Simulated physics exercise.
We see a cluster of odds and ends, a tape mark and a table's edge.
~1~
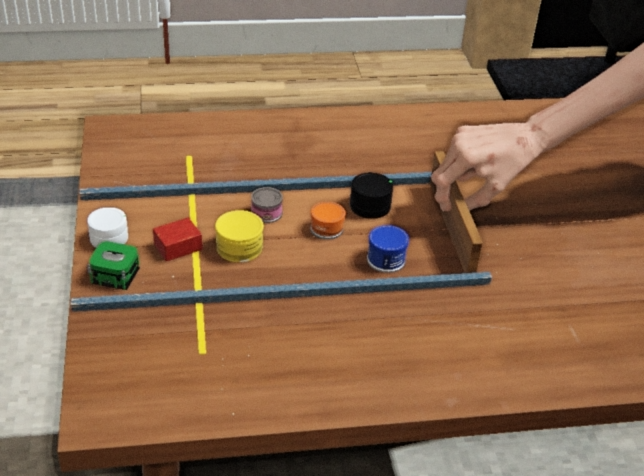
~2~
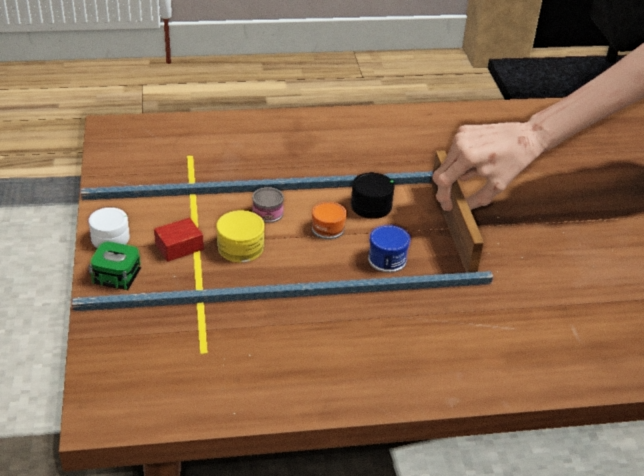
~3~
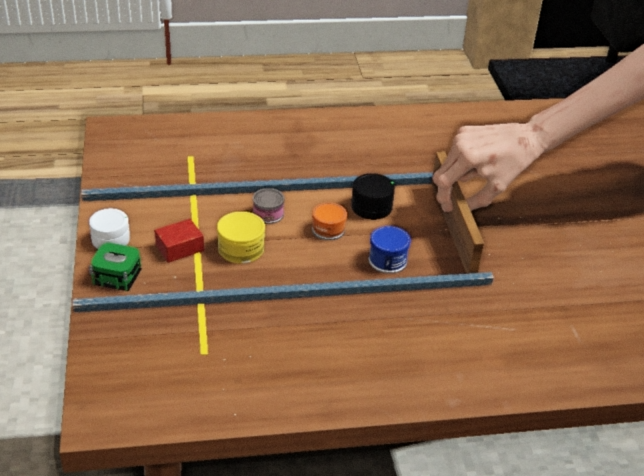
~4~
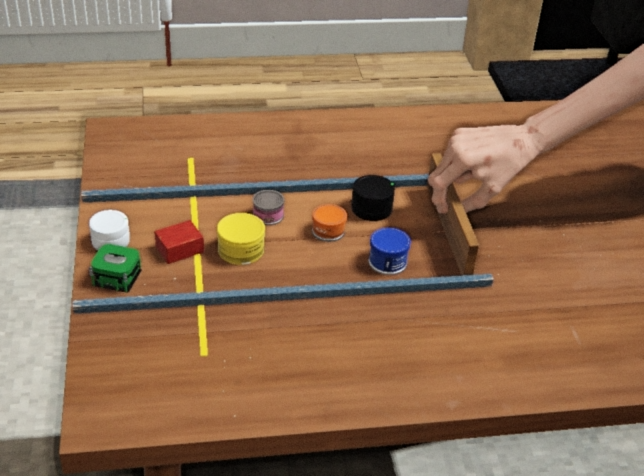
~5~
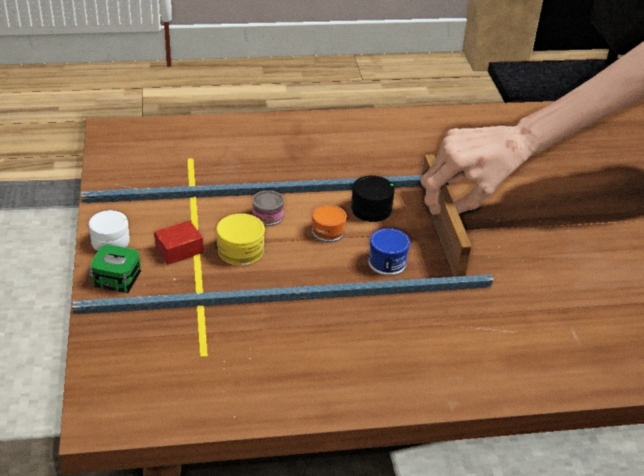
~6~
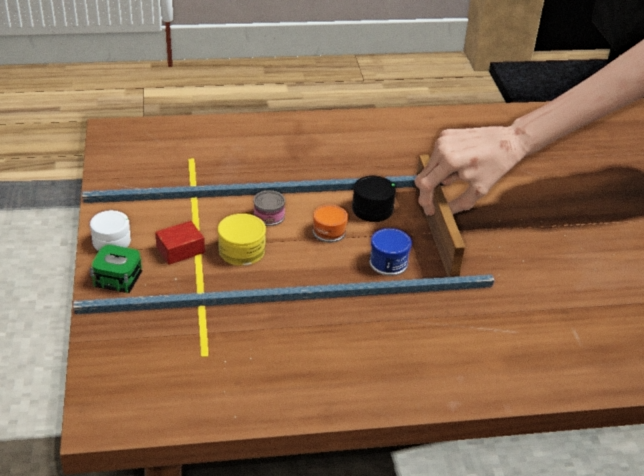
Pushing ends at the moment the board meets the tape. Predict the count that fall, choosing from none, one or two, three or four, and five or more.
The count that fall is none.
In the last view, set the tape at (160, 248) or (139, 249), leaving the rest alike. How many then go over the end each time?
Floor count: 1; 2.
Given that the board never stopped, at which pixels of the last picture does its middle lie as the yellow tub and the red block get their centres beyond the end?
Yellow tub over the end: About (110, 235). Red block over the end: About (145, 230).
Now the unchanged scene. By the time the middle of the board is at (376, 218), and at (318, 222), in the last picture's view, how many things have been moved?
It comes to 2 for the first spot, 4 for the other.
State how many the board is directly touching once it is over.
In total, 3.
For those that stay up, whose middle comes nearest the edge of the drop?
It's the white lid that ends nearest.
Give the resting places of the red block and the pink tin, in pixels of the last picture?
The red block at (121, 237), the pink tin at (139, 219).
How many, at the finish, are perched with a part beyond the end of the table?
Overhanging ones - 1.
Soon after, none off yet; white lid at rest near (111, 232); green case at rest near (117, 269); red block at rest near (180, 243).
At rest, the number that fall off is zero.
